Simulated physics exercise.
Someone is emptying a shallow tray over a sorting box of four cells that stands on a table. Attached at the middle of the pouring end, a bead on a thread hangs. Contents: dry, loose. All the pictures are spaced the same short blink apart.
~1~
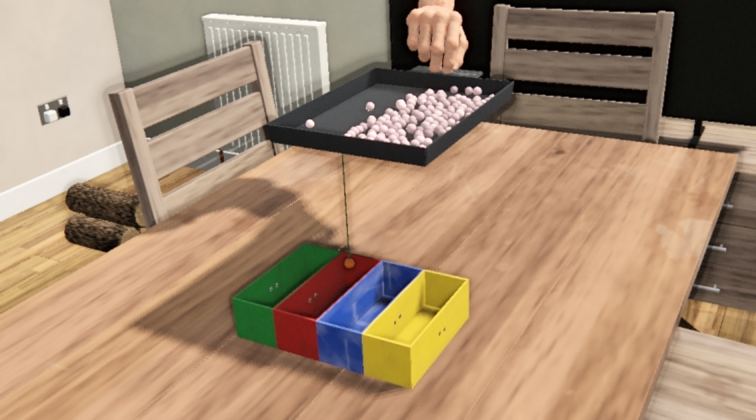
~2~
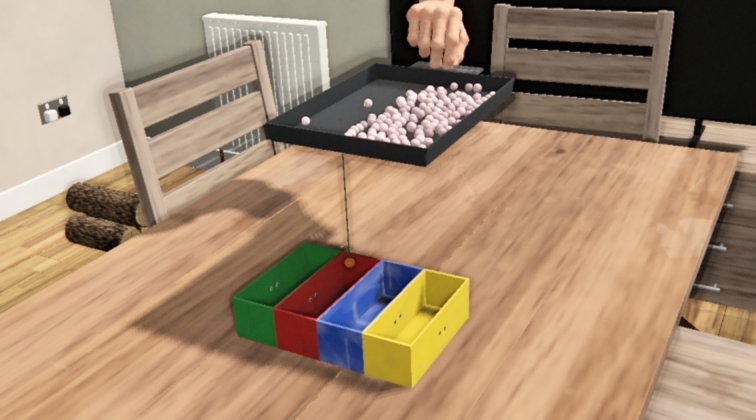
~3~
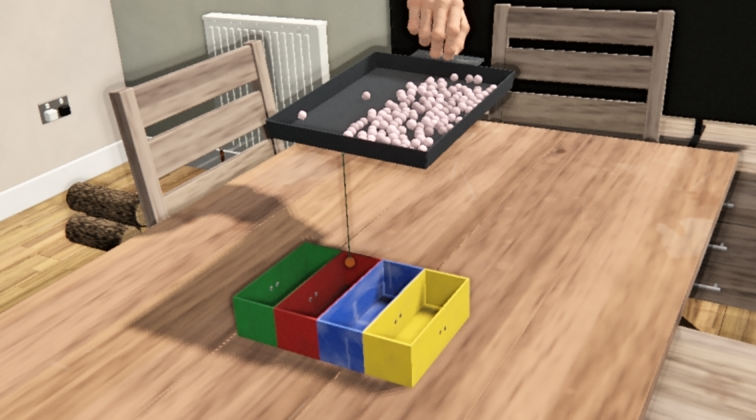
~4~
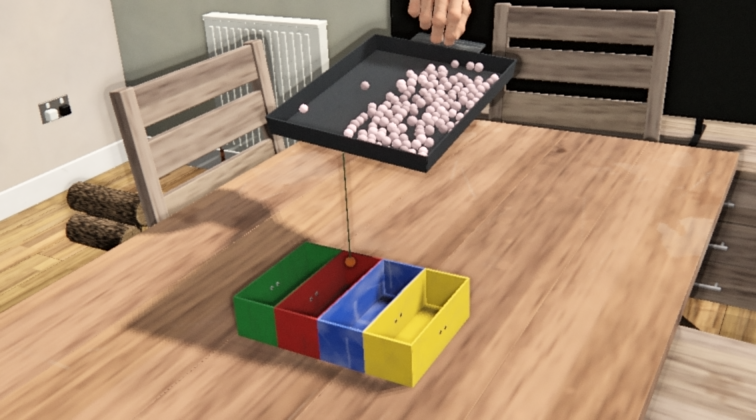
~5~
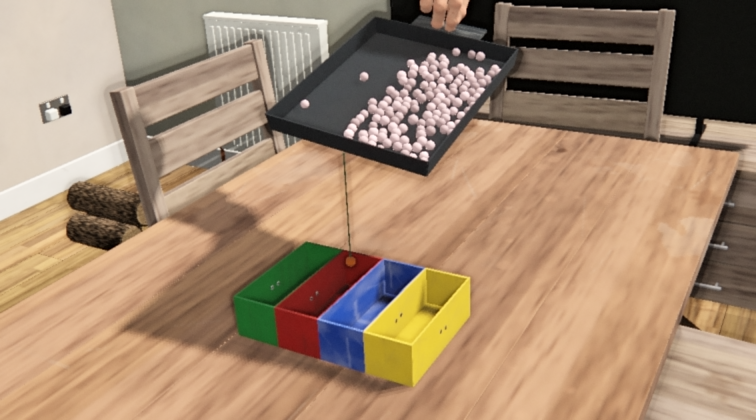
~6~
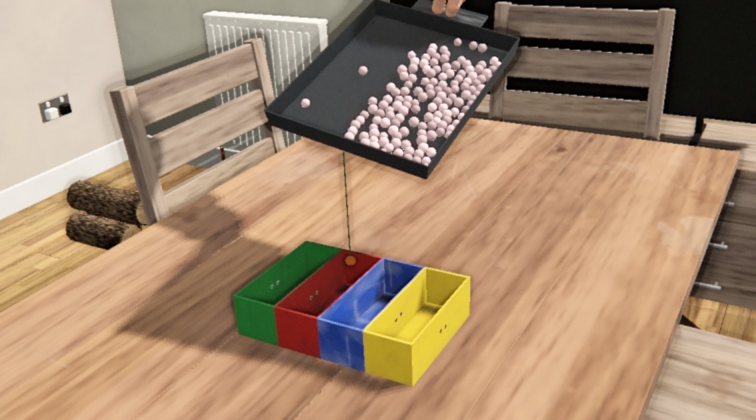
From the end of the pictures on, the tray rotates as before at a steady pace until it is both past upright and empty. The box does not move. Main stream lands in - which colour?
Yellow cell.
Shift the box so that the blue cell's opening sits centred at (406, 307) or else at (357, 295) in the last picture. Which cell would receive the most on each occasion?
The blue cell, then yellow.
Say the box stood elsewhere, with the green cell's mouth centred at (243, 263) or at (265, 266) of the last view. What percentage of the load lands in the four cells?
It would be roughly 0 per cent for the first and roughly 30 per cent for the second.
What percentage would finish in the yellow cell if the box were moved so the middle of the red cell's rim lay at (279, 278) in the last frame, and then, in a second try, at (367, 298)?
Roughly 0% on the first try and 0% on the second.
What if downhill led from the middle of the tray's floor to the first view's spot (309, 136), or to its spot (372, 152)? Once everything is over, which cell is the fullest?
That green cell; the yellow cell.
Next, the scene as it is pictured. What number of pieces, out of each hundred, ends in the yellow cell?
About 90 per cent.
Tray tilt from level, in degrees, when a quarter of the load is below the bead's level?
Roughly 90 degrees.
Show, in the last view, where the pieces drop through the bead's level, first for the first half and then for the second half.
The first part at (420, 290); the rest at (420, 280).
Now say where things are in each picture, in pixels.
The first picture shows corners of the pouring end near (269, 124) and (425, 146), level; middle of the load near (429, 121), sugar pearls; bead on its thread near (349, 263); green cell near (255, 319); red cell near (296, 331); blue cell near (340, 343); yellow cell near (387, 357).
The second picture shows corners of the pouring end near (269, 122) and (425, 147), level; middle of the load near (429, 119).
The third picture shows corners of the pouring end near (269, 120) and (426, 150), tipped barely, lowest at the right corner; middle of the load near (430, 116).
The fourth picture shows corners of the pouring end near (269, 116) and (426, 155), tipped a little, lowest at the right corner; middle of the load near (430, 111).
The fifth picture shows corners of the pouring end near (269, 113) and (427, 159), tipped clearly, lowest at the right corner; middle of the load near (414, 104), near a third on the move.
The sixth picture shows corners of the pouring end near (268, 110) and (427, 164), tipped clearly, lowest at the right corner; middle of the load near (415, 104), all but a few on the move; green cell near (256, 317); red cell near (298, 328); blue cell near (342, 341); yellow cell near (388, 354).
Shortly afterwards, tray tipped steeply; all but a few on the tray; only a few falling or outside the box.
Next, tray tipped past a quarter turn; near a quarter on the tray; near half in the yellow cell; a little in the blue cell; only a few in the red cell; near a quarter falling or outside the box.
Some moments later, tray tipped past a quarter turn; the bulk in the yellow cell; a little in the blue cell; only a few in the red cell; a little falling or outside the box.
In the end, tray tipped past a quarter turn; the bulk in the yellow cell; a little in the blue cell; only a few in the red cell; none at all in the green cell; a little outside the box.
